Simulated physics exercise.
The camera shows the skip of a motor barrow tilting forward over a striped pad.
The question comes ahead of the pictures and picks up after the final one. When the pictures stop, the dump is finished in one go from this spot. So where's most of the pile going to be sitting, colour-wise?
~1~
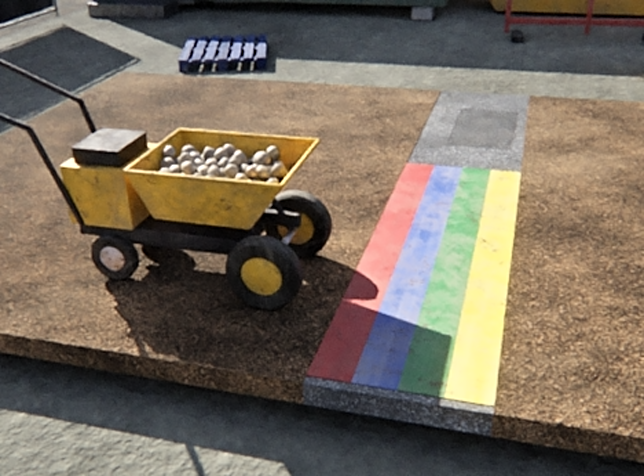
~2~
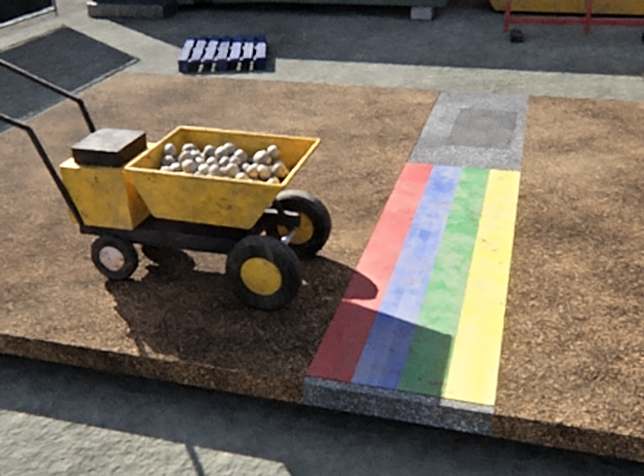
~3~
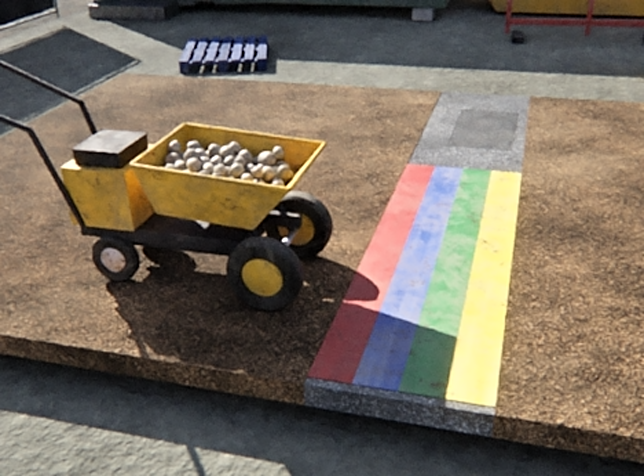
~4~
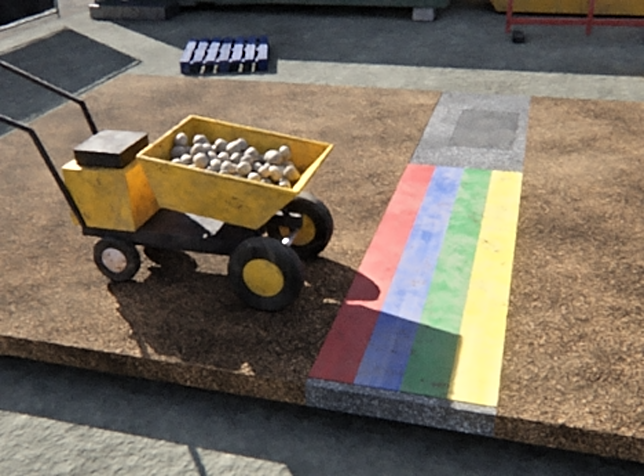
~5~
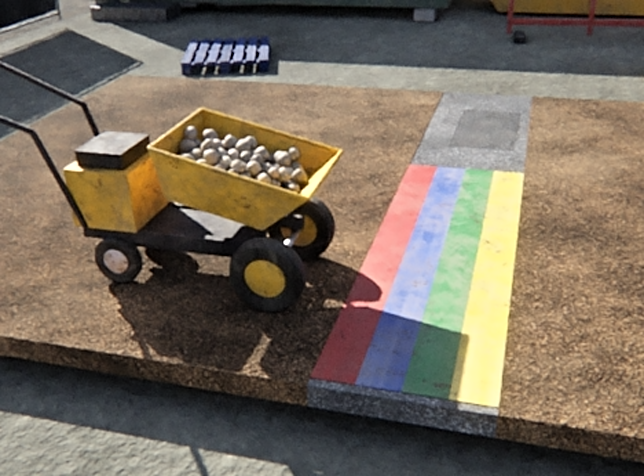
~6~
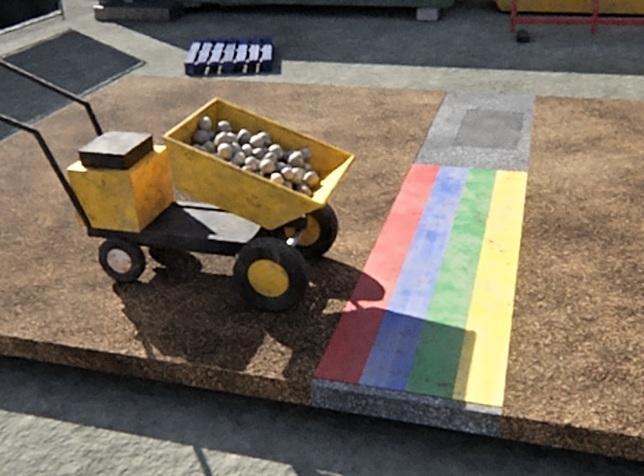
Most of it sits on blue.
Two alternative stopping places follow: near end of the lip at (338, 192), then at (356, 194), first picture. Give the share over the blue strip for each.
Around 0 % the first time and around 0 % the second.
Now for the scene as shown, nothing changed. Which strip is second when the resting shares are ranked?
The green one is second.
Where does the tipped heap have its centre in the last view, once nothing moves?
Last view, centre at rest - approx. (427, 293).
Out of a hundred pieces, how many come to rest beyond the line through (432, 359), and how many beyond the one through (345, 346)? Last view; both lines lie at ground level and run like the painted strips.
In order: Near 30 %, then 90 %.
Soon after the last picture, skip tipped steeply; all in the skip.
A little later, skip tipped right over; about two thirds in the skip; a stray few over the red strip; about a quarter over the blue strip; a small part over the green strip.
Later still, skip tipped right over; a small part in the skip; a small part over the red strip; about a third over the blue strip; about a quarter over the green strip; a small part over the yellow strip; a stray few off the paint.
At rest, skip tipped right over; a small part in the skip; a small part over the red strip; about a third over the blue strip; about a quarter over the green strip; a small part over the yellow strip; a small part off the paint.
